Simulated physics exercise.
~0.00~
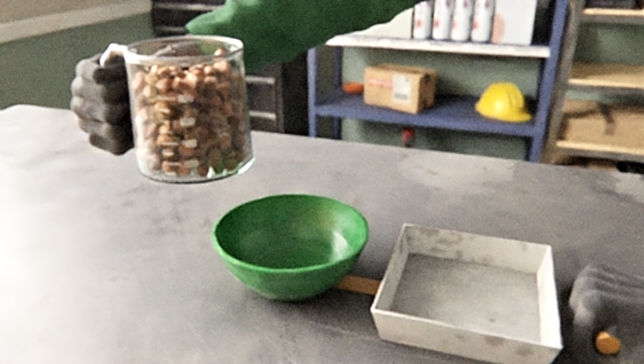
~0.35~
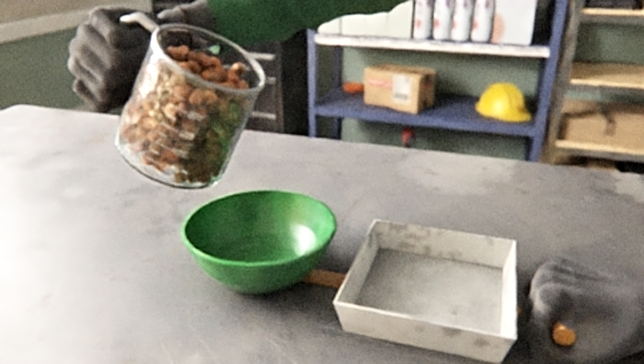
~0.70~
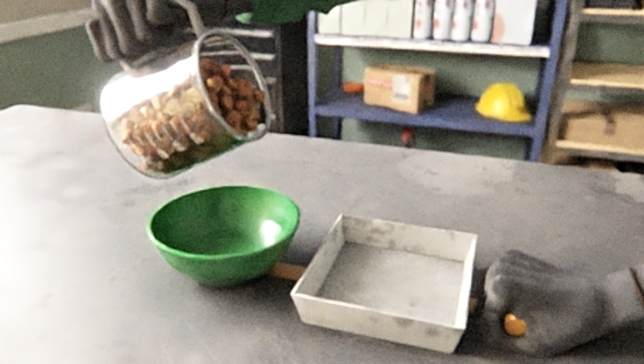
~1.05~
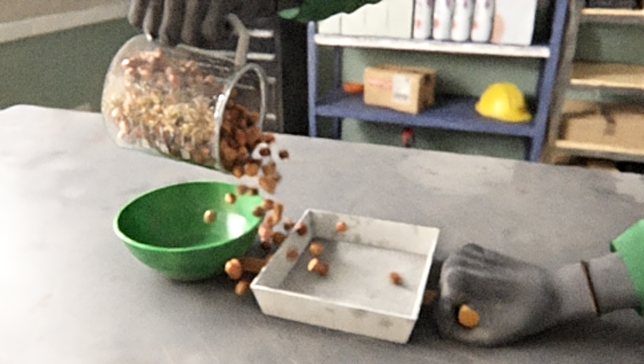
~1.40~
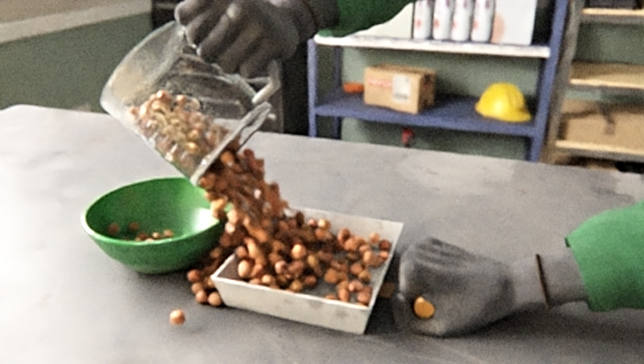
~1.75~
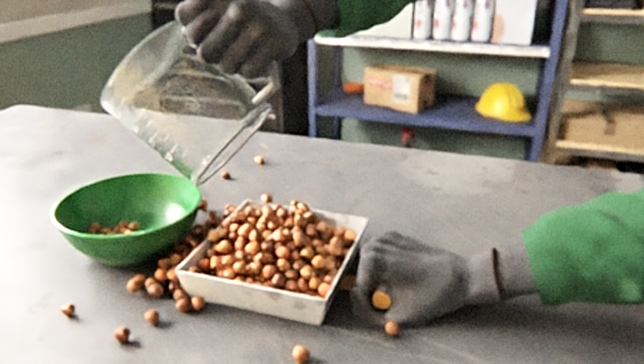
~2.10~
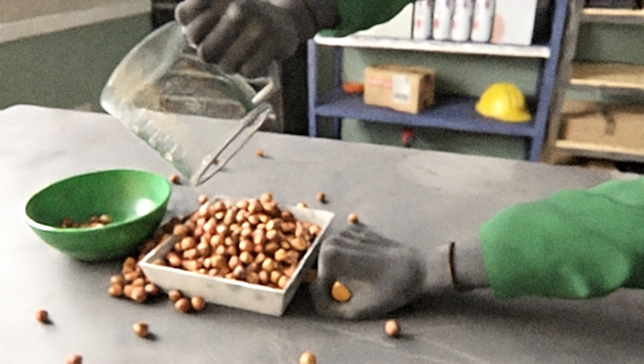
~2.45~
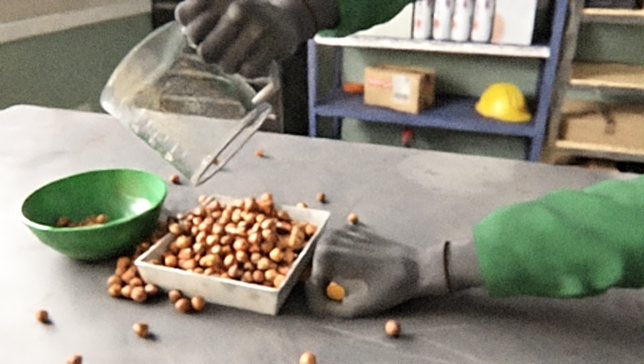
A jug tips and pours hazelnuts mostly into a white tin sliding left, scattering some outside.
